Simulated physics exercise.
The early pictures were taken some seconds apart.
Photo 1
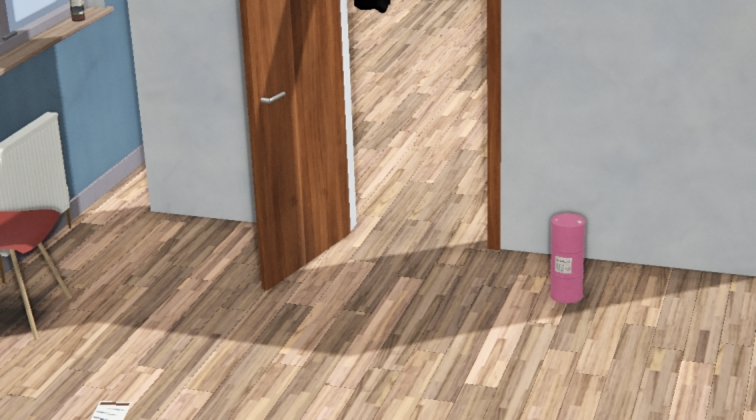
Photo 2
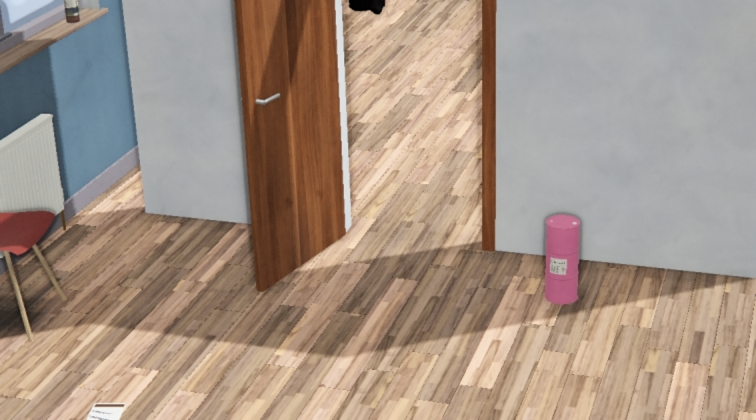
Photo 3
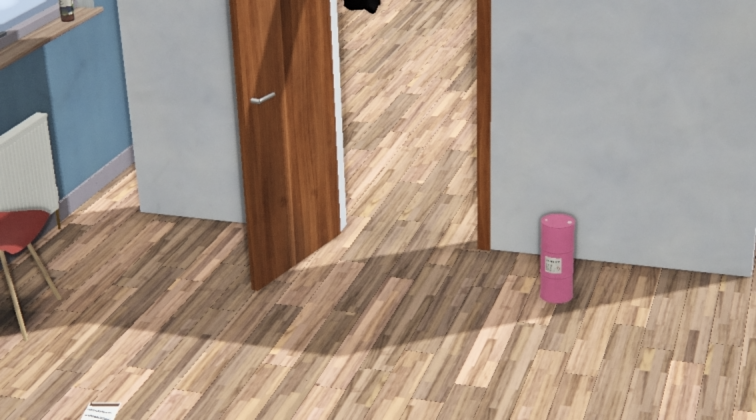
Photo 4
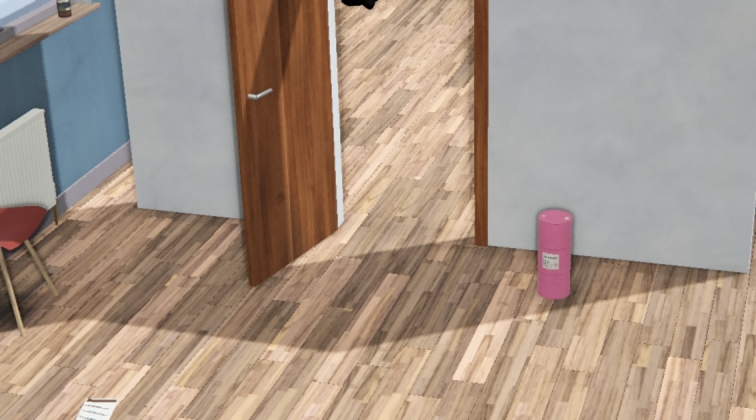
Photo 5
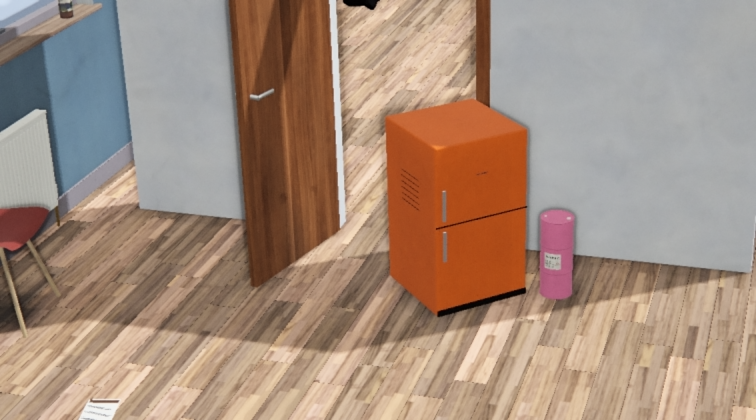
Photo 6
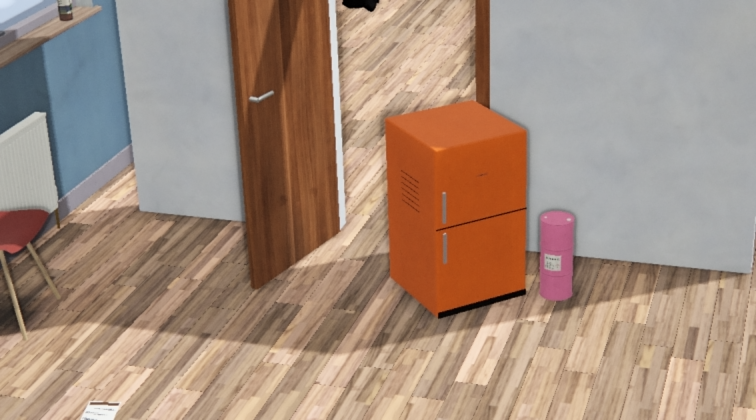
Orange fridge suddenly appearing between an open wooden door and a pink canister on a wood floor, the view shifting slightly beforehand.
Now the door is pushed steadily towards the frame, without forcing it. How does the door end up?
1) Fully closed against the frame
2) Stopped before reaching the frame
2, stopped before reaching the frame.
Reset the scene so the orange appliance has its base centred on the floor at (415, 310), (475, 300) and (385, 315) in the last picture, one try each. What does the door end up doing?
Door, in order of tries: Obstructed, fully closed, obstructed.
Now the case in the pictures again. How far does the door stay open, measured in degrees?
Open angle: About 45°.
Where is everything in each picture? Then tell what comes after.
In the first frame, door wide open and still; pink canister (567, 259).
In the second frame, door wide open and still; pink canister (562, 260).
In the third frame, door wide open and still; pink canister (557, 259).
In the fourth frame, door wide open and still; pink canister (554, 255).
In the fifth frame, door wide open and still; pink canister (557, 255).
In the sixth frame, door wide open and still; orange appliance (456, 207); pink canister (557, 256).
Then, 0.50 s later than the last frame, open by 95°.
Then, 0.90 s later than the last frame, open by 78°.
Then, 1.10 s later than the last frame, open by 68°.
Then, 1.40 s later than the last frame, open by 52°.
When it is over, open by 47°; both as before. End places, in pixels of the last picture, orange appliance near (456, 207).
